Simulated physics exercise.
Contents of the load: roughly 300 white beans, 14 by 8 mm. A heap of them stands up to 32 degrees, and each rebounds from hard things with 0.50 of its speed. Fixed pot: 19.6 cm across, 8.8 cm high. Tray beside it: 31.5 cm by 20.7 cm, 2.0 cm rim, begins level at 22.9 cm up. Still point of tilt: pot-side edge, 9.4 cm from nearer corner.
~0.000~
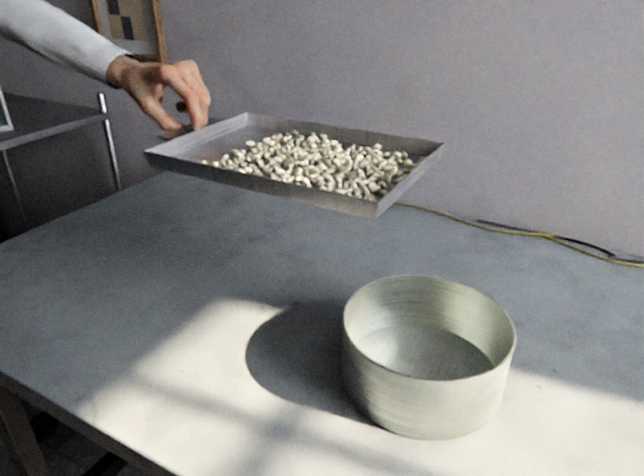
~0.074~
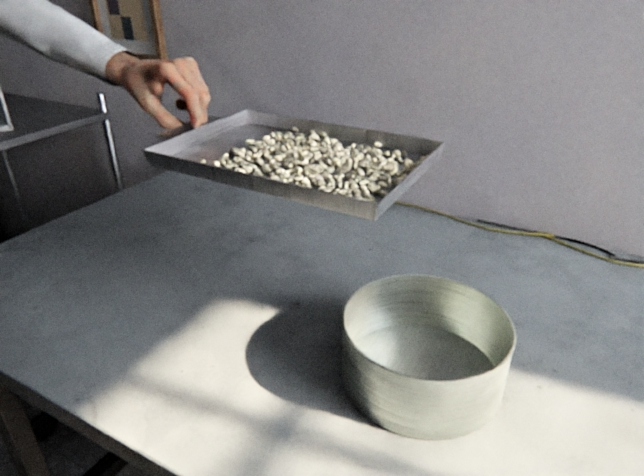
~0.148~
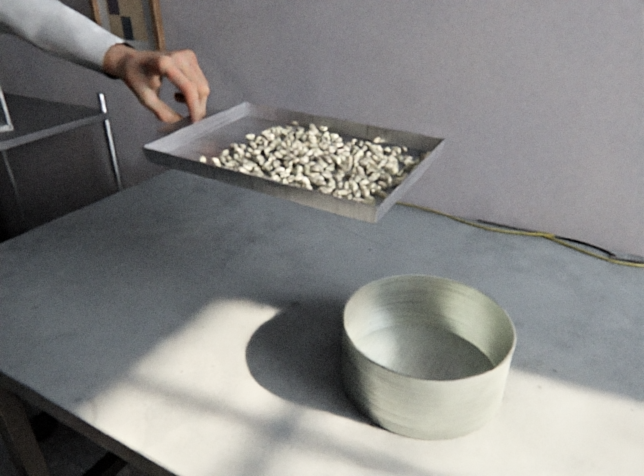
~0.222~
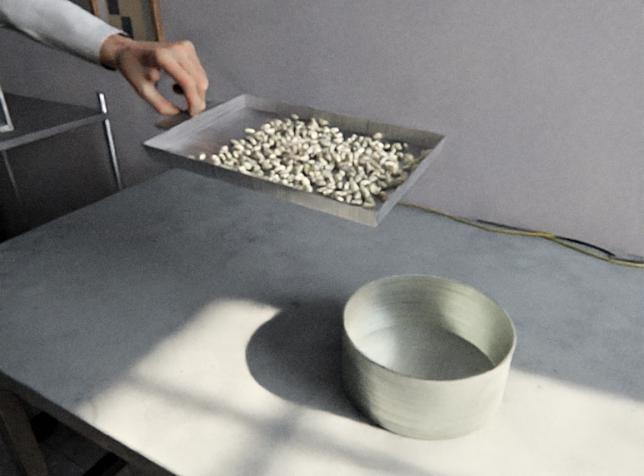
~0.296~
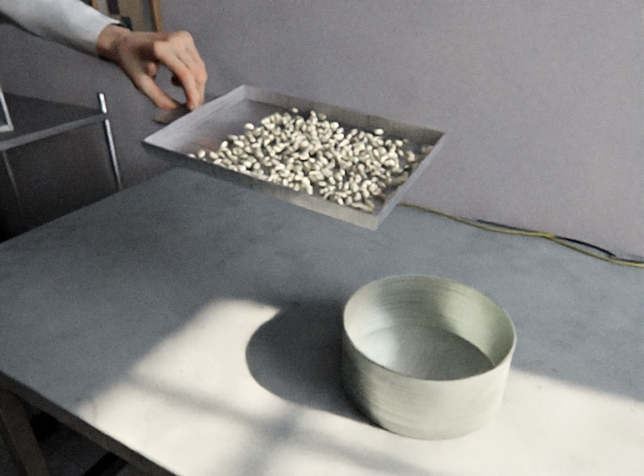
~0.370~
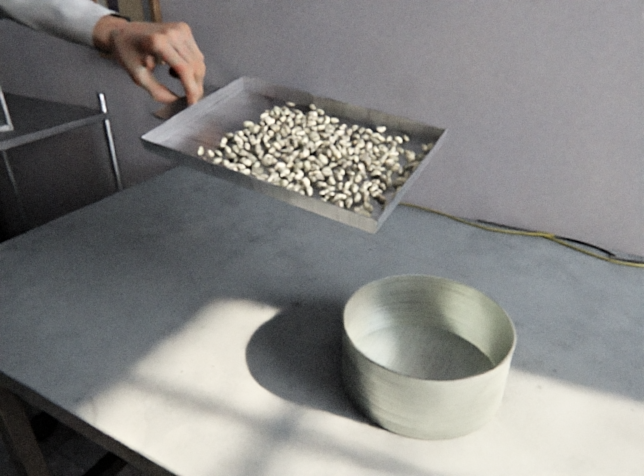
A shallow metal tray of white beans, held up by a hand at its left side, tilted gradually toward the near right corner above a table with an empty round pot on it.
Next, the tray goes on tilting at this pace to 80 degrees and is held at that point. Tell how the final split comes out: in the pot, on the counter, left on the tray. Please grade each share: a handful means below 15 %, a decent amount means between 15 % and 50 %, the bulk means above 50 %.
Pot: The bulk, counter: A decent amount, tray: A handful.
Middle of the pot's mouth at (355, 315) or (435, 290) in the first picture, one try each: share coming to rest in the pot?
In order, about 95 and about 5 per cent.
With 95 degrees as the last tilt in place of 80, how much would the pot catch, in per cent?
You'd end up with some 70 % in the pot.
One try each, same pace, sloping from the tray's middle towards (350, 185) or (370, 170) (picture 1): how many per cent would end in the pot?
First try: About 75 percent; second try: About 35 percent.
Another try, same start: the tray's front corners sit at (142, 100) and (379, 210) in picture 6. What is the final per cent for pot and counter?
Pot: 80, counter: 5.
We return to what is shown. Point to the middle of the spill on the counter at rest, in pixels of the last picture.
The spill's middle ends up near (305, 404).
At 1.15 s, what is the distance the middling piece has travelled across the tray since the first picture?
Roughly 3 cm.
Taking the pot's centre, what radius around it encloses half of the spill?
About 16 cm from the centre.
After 1.15 s, tilt 44 degrees; the tray holds 100 %, the pot 0 %.
After 1.67 s, tilt 65 degrees; the tray holds 100 %, the pot 0 %.
Then, at 2.26 s, tilt 80 degrees; the tray holds 20 %, the pot 50 %.
By 3.5 s all is still; pot 65 %, counter 30 %, tray 5 %.
